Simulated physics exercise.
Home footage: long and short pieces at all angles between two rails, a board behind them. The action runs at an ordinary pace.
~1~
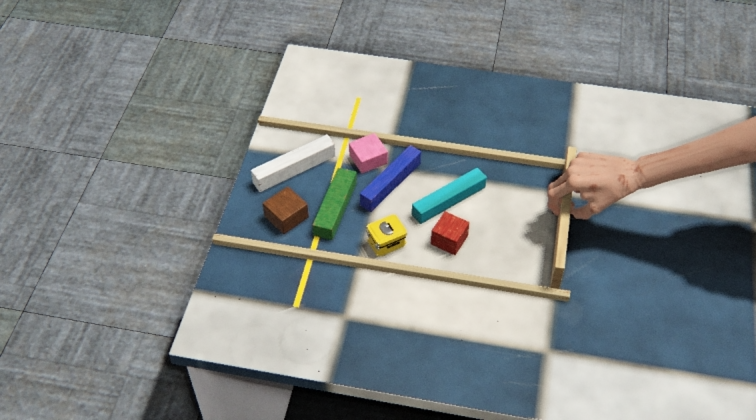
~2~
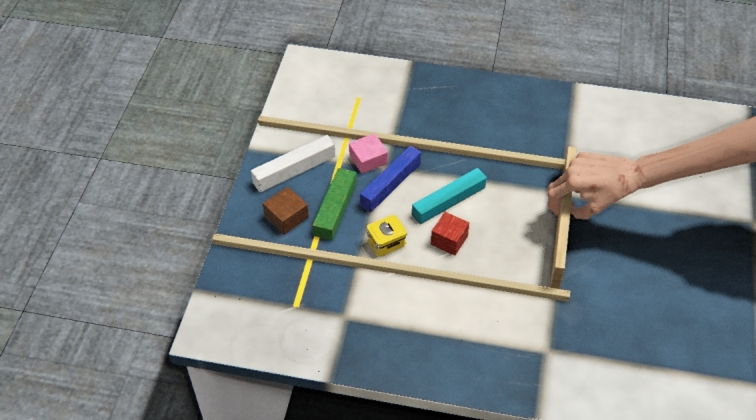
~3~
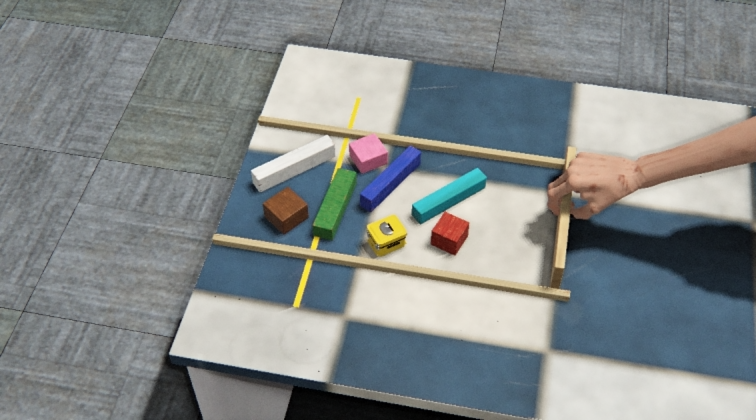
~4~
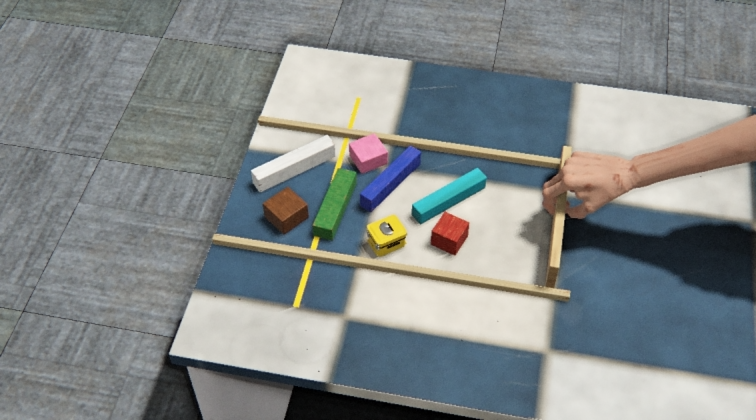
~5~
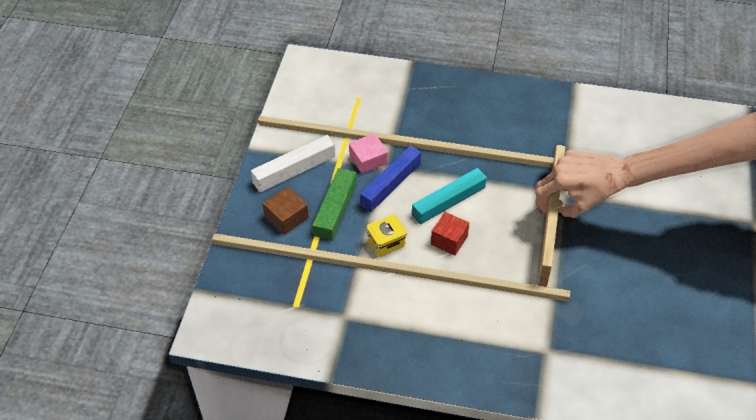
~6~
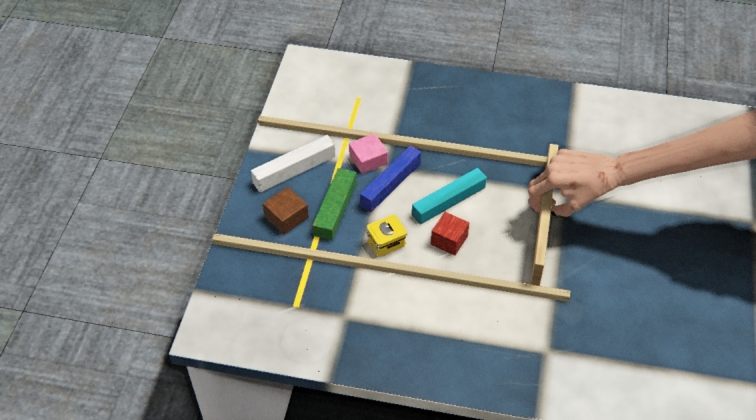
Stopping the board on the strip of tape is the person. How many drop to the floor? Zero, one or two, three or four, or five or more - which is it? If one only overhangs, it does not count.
It is zero.
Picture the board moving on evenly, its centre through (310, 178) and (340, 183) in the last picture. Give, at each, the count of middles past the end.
Count one: 2; count two: 0.
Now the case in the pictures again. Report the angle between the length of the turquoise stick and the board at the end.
Roughly 20°.
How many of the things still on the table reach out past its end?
Overhanging ones - 2.
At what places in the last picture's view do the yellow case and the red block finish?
The yellow case ends up near (275, 227), and the red block near (307, 215).
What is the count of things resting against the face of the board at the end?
At rest, 2 are in contact.
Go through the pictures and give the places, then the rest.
In the first frame, white bar (294, 163); brown block (286, 210); green bar (335, 203); board (564, 216); tape (330, 193).
In the second frame, brown block (286, 210); blue bar (391, 178).
In the third frame, green bar (335, 204); yellow case (387, 236).
In the fourth frame, white bar (294, 163); pink block (368, 154).
In the fifth frame, brown block (286, 210); turquoise stick (449, 196).
In the sixth frame, white bar (294, 163); brown block (286, 210); green bar (335, 204); board (545, 214); tape (330, 193).
Soon after, none off yet; white bar at rest near (294, 163); brown block at rest near (286, 210); green bar at rest near (335, 204).
In the end, the number that fall off is zero.
